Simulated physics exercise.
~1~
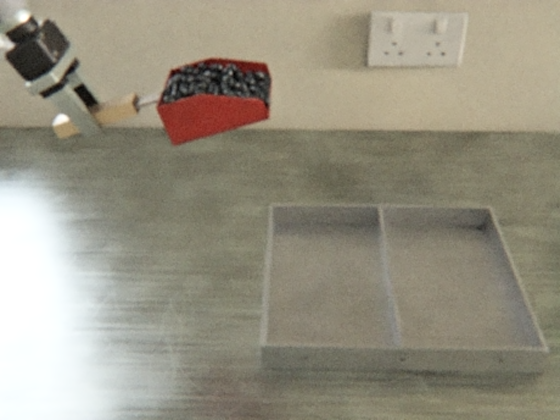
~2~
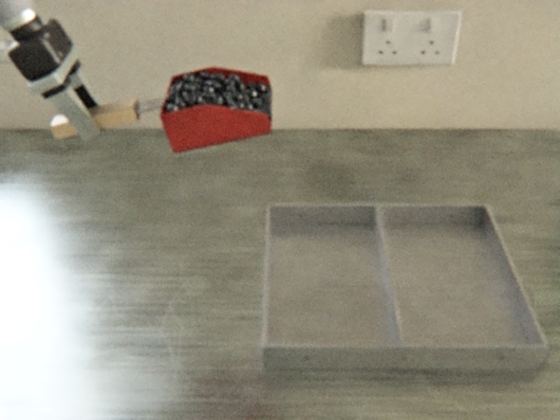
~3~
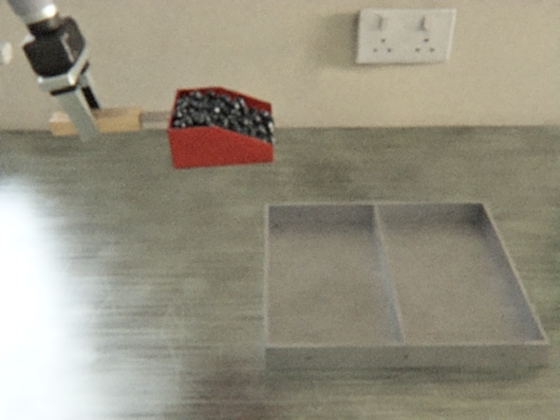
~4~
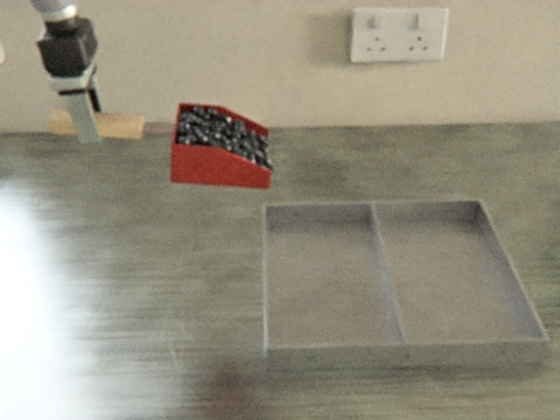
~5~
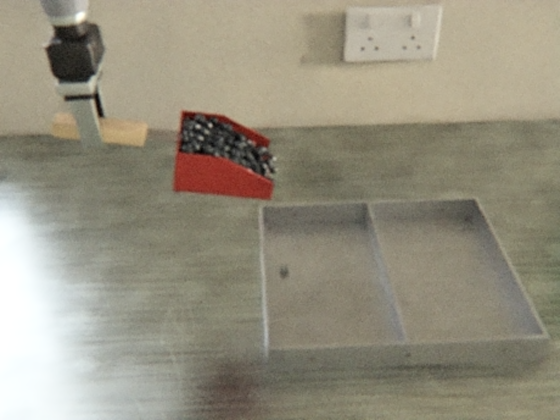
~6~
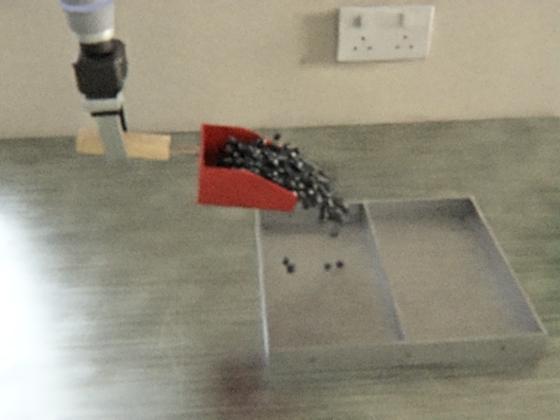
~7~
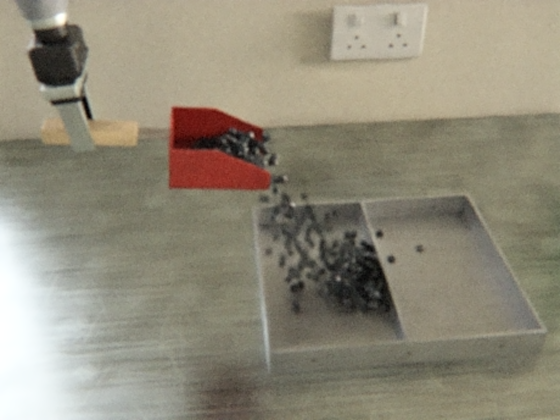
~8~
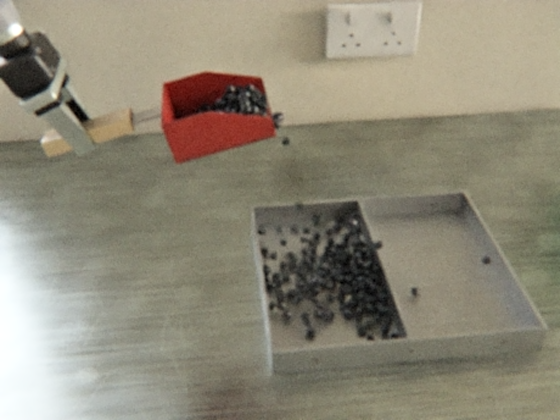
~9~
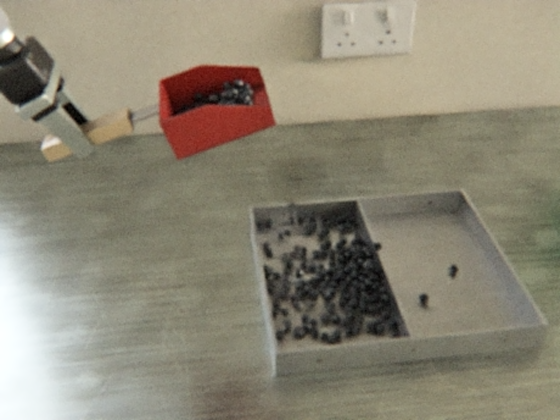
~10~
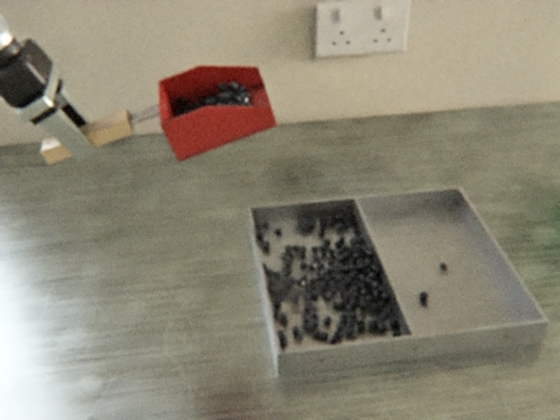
Robot arm lowering and tipping a red scoop, spilling black beads mostly into a grey tray's left compartment, then lifting away with some left.
